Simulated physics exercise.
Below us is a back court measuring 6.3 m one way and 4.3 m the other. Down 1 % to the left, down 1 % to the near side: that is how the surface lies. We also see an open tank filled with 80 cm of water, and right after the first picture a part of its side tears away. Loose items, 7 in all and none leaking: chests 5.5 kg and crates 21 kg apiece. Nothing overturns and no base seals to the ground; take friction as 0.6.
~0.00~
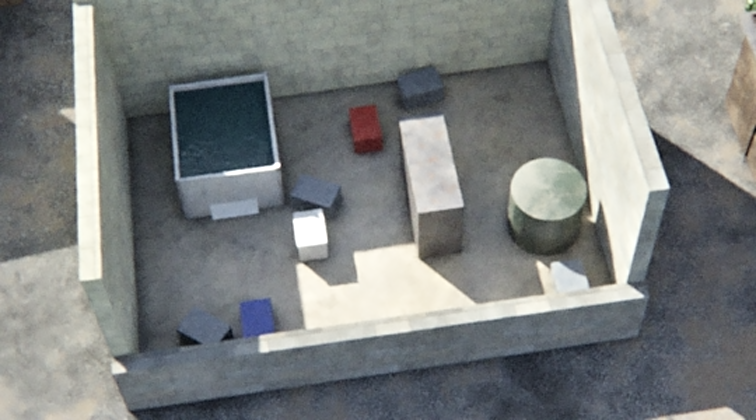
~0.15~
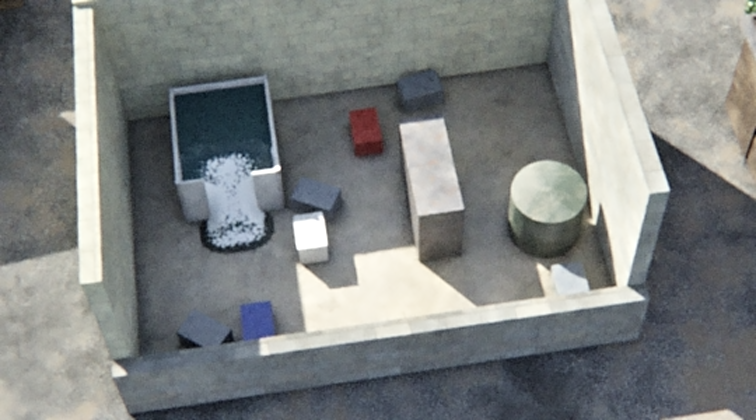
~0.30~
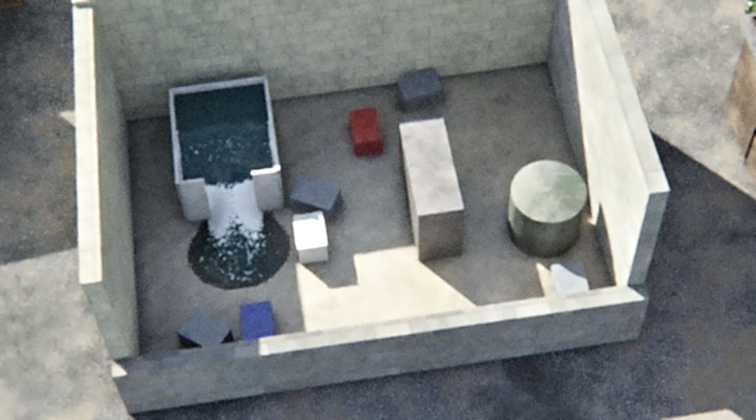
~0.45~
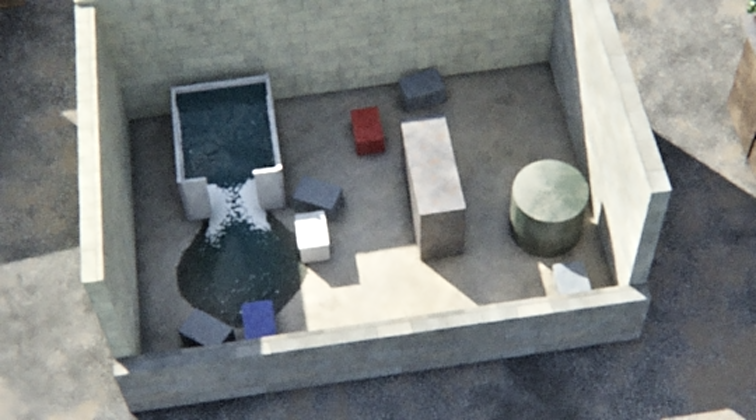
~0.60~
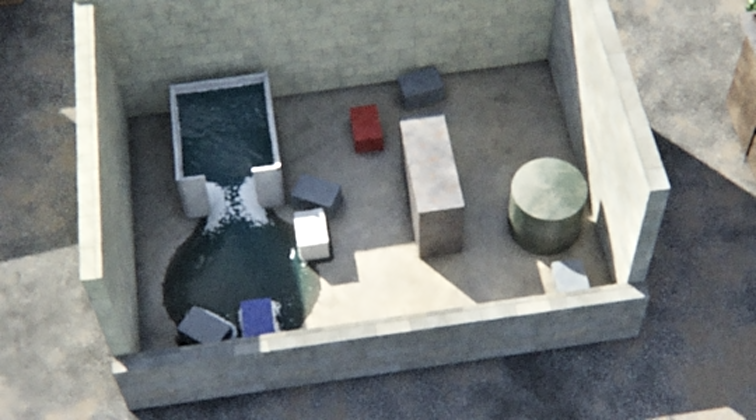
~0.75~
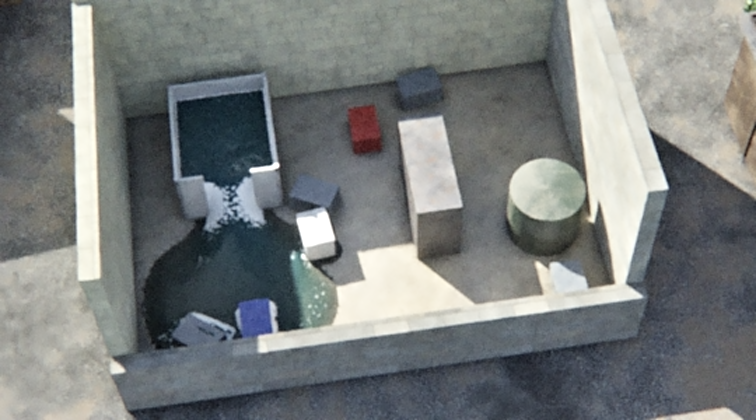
Water bursts in a white, foaming rush through the near side of an open pale tank at the upper left of a walled court, seen from high above by a nearly still camera. A red crate, grey chests, a white box, a tall pale block, a green cylinder and a blue crate stand around the floor. The dark pool widens toward the near wall, surrounding the blue crate and shifting boxes slightly.
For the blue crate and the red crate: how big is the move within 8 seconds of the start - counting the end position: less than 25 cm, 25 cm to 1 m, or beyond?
Result: I expect the blue crate to be swept well away, I expect the red crate to hardly budge.
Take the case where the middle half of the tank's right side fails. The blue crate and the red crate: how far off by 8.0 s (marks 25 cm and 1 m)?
In that situation the blue crate creeps a little, while the red crate drifts a long way.
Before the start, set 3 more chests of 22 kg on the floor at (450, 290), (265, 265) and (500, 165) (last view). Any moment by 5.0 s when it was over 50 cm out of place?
In that order: More, more, under.
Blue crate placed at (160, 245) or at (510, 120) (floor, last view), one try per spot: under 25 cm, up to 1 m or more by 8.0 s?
In that order: It goes a long way; it hardly budges.
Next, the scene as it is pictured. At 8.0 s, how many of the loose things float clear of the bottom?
1.
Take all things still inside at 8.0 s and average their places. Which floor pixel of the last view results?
Close to pixel (378, 181).
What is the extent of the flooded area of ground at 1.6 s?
Flooded: Near 9.5 m2.
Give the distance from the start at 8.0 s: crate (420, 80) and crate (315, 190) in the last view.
The first ends 0 cm from its start, the second 0 cm.
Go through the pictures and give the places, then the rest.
The first frame shows the blue crate at (257, 320) rests on the ground; the red crate at (365, 122) rests on the ground; 2.1 m2 under water; 0 of 7 have shifted.
The second frame shows the blue crate at (258, 322), on the bottom; the red crate at (366, 125), on the bottom; water covers 2.6 m2; 0 of 7 have shifted.
The third frame shows the blue crate at (257, 322) rests on the ground; the red crate at (365, 125), on the bottom; 3.4 m2 under water; 0 of 7 have shifted.
The fourth frame shows the blue crate at (259, 321), on the bottom; the red crate at (367, 124) rests on the ground; water covers 4.4 m2; 0 of 7 have shifted.
The fifth frame shows the blue crate at (258, 319), on the bottom; the red crate at (366, 122), on the bottom; 5.4 m2 under water; 0 of 7 have shifted.
The sixth frame shows the blue crate at (256, 320) rests on the ground; the red crate at (364, 123) rests on the ground; water covers 6.7 m2; 2 of 7 have shifted.
After 1.6 s the blue crate is near (272, 323), 0.3 m from its start, afloat; the red crate is near (364, 123), 0.0 m from its start, aground; 2 afloat.
After 3.6 s the blue crate is near (394, 303), 1.8 m from its start, afloat; the red crate is near (364, 123), 0.0 m from its start, aground; 3 afloat.
After 5.6 s the blue crate is near (519, 268), 3.5 m from its start, afloat; the red crate is near (364, 123), 0.0 m from its start, aground; 3 afloat.
After 8.0 s the blue crate is near (484, 193), 3.6 m from its start, aground; the red crate is near (364, 123), 0.0 m from its start, aground; 1 afloat.
